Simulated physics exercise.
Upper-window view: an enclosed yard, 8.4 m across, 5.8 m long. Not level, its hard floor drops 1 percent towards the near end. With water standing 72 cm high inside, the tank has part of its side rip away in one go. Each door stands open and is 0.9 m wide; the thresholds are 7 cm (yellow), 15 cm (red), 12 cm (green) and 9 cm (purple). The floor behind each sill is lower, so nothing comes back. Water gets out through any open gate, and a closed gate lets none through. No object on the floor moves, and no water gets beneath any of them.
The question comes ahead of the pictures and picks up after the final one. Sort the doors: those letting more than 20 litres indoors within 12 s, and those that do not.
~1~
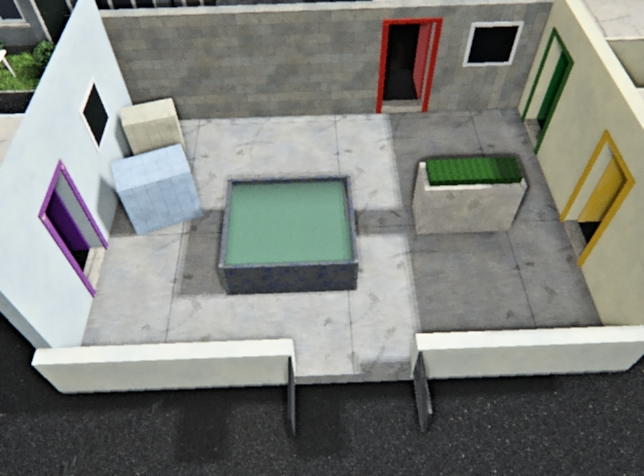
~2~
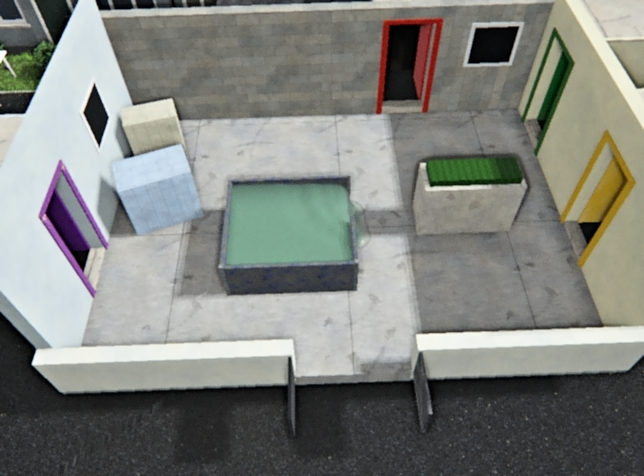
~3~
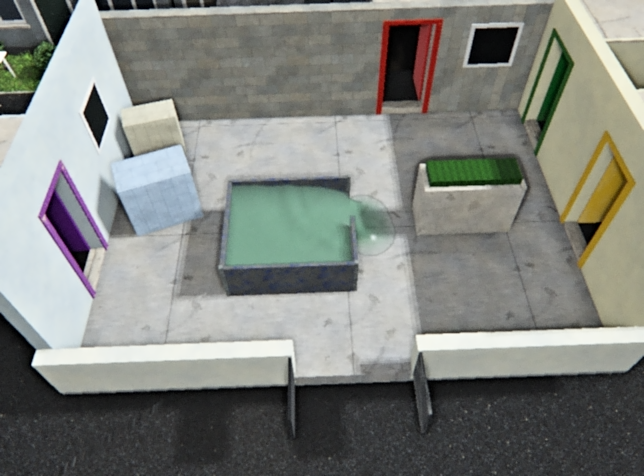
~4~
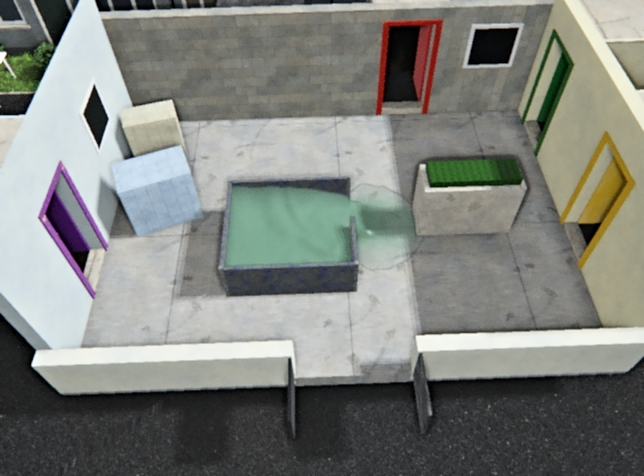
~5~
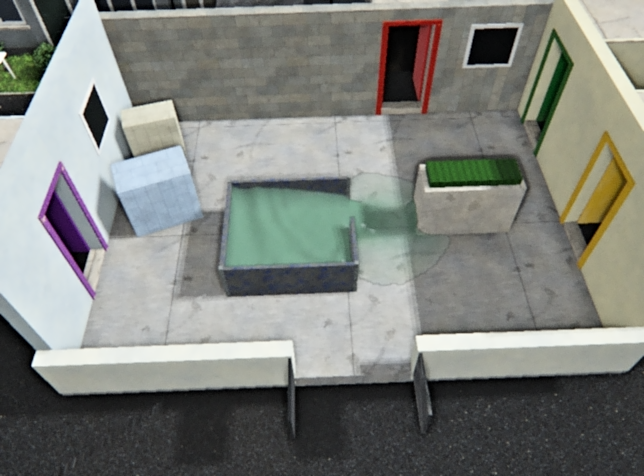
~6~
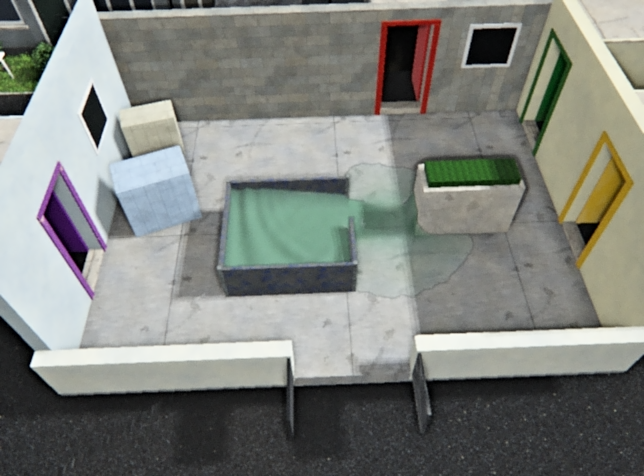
The yellow door is among those letting more in; the red door is among those that do not; the green door is among those letting more in; the purple door is among those that do not.
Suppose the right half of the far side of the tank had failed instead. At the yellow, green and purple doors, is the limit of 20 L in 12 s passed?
Yellow short, green beyond, purple short.
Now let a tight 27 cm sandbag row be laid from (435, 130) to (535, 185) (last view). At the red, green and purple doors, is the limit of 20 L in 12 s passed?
Then the red door is over the mark, the green door short of it, the purple door short of it.
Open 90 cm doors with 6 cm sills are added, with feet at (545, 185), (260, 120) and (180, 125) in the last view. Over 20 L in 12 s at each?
Well, the first is on the high side, the second is on the low side, and the third is on the low side.
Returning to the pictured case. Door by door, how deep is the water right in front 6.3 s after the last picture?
In centimetres, the yellow door has 14, the red door 8, the green door 11 and the purple door 0.
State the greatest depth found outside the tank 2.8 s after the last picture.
I'd say near 29 centimetres.
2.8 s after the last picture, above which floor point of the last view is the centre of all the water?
I'd put it close to (387, 227).
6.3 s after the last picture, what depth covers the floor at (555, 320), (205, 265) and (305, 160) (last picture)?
10, 0, 2 cm.
Then, 0.7 s after the last picture water covers 25 % of the floor and is deepest (49 cm) near (408, 223); yellow door not reached, red door not reached, green door not reached, purple door not reached.
Then, 1.5 s after the last picture water covers 40 % of the floor and is deepest (40 cm) near (408, 223); yellow door 3 cm at the sill, 0 L in, red door 12 cm at the sill, 0 L in, green door 17 cm at the sill, 0 L in, purple door not reached.
Then, 2.8 s after the last picture water covers 45 % of the floor and is deepest (29 cm) near (408, 223); yellow door 9 cm at the sill, 0 L in, red door 14 cm at the sill, 7 L in, green door 21 cm at the sill, 30 L in, purple door not reached.
Then, 6.3 s after the last picture water covers 65 % of the floor and is deepest (18 cm) near (454, 356); yellow door 14 cm at the sill, 67 L in, red door 8 cm at the sill, 8 L in, green door 11 cm at the sill, 55 L in, purple door not reached.
Then, 11.3 s after the last picture water covers 95 % of the floor and is deepest (13 cm) near (602, 350); yellow door 8 cm at the sill, 111 L in, red door 6 cm at the sill, 8 L in, green door 6 cm at the sill, 55 L in, purple door 3 cm at the sill, 0 L in.
